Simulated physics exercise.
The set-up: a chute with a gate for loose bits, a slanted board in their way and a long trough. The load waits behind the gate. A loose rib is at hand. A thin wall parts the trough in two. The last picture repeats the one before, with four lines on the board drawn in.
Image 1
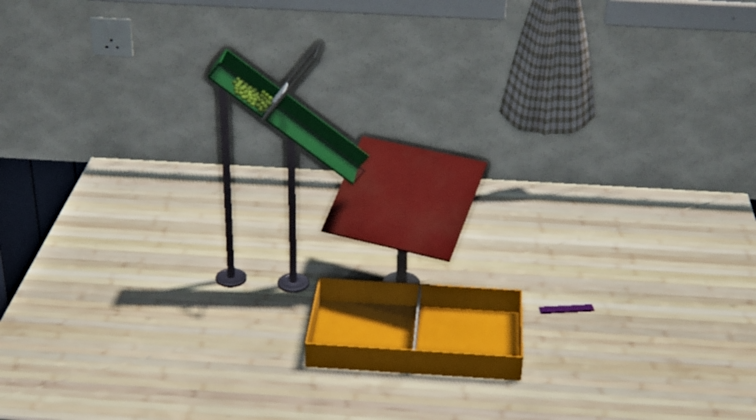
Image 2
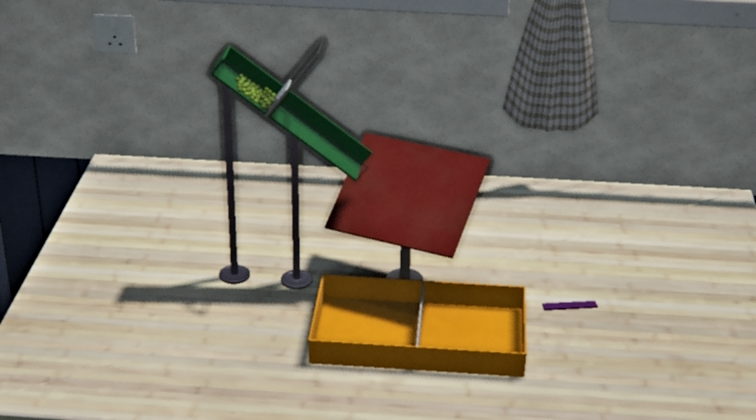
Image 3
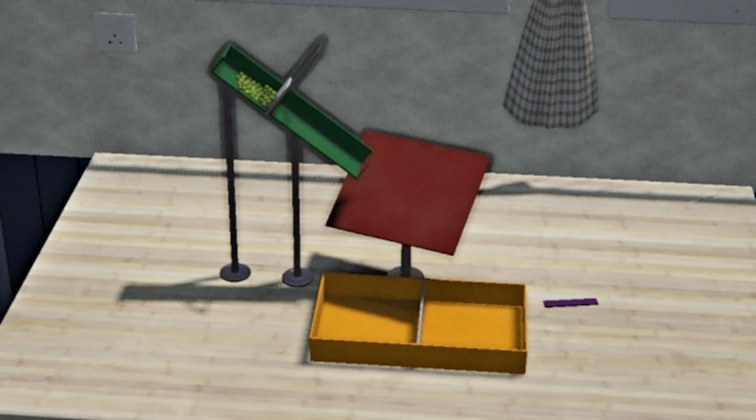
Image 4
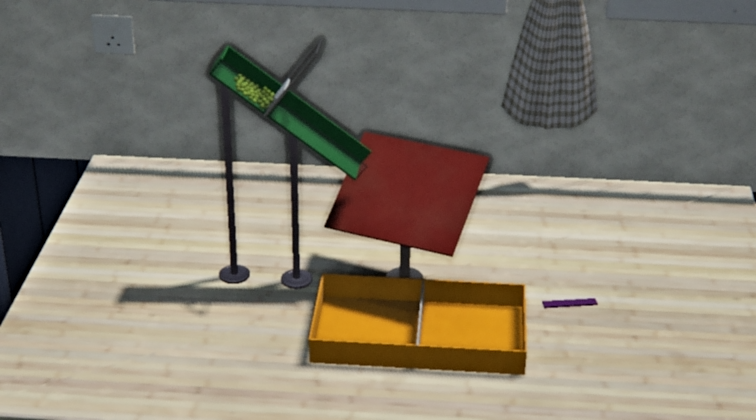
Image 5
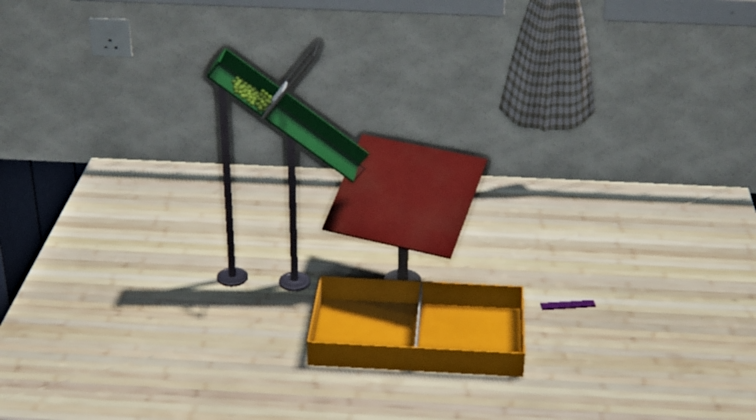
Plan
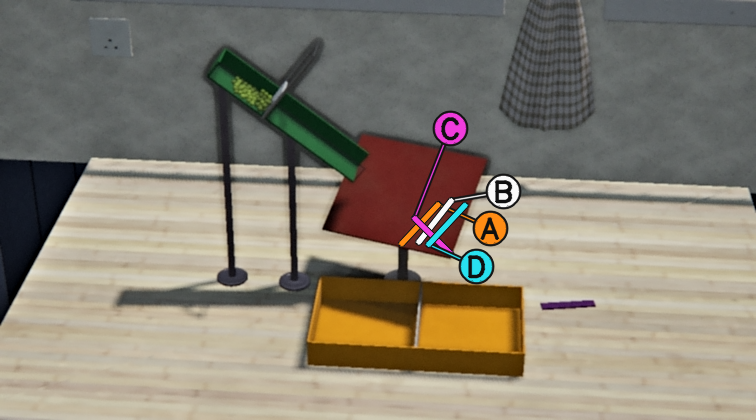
A green chute holding small yellow-green bits behind its closed gate stood sloping down toward a tilted red board, with a divided orange trough and a purple strip nearby; only the view shifted slightly.
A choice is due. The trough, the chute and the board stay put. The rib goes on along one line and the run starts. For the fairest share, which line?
It is C.
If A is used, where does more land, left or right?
More lands on the left.
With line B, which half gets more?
More lands on the left.
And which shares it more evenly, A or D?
D it is.
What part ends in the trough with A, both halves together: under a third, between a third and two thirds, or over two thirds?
It is over two thirds.
On the marked copy, line A from (438, 204) to (401, 243); line B from (451, 200) to (418, 242); line C from (414, 218) to (450, 253); line D from (465, 205) to (428, 244).
With A, of what is caught, all but a few in the left half, only a few in the right.
With B, of what is caught, the bulk in the left half, a small share in the right.
With C, of what is caught, close to a third in the left half, close to two thirds in the right.
With D, of what is caught, the bulk in the left half, close to a quarter in the right.
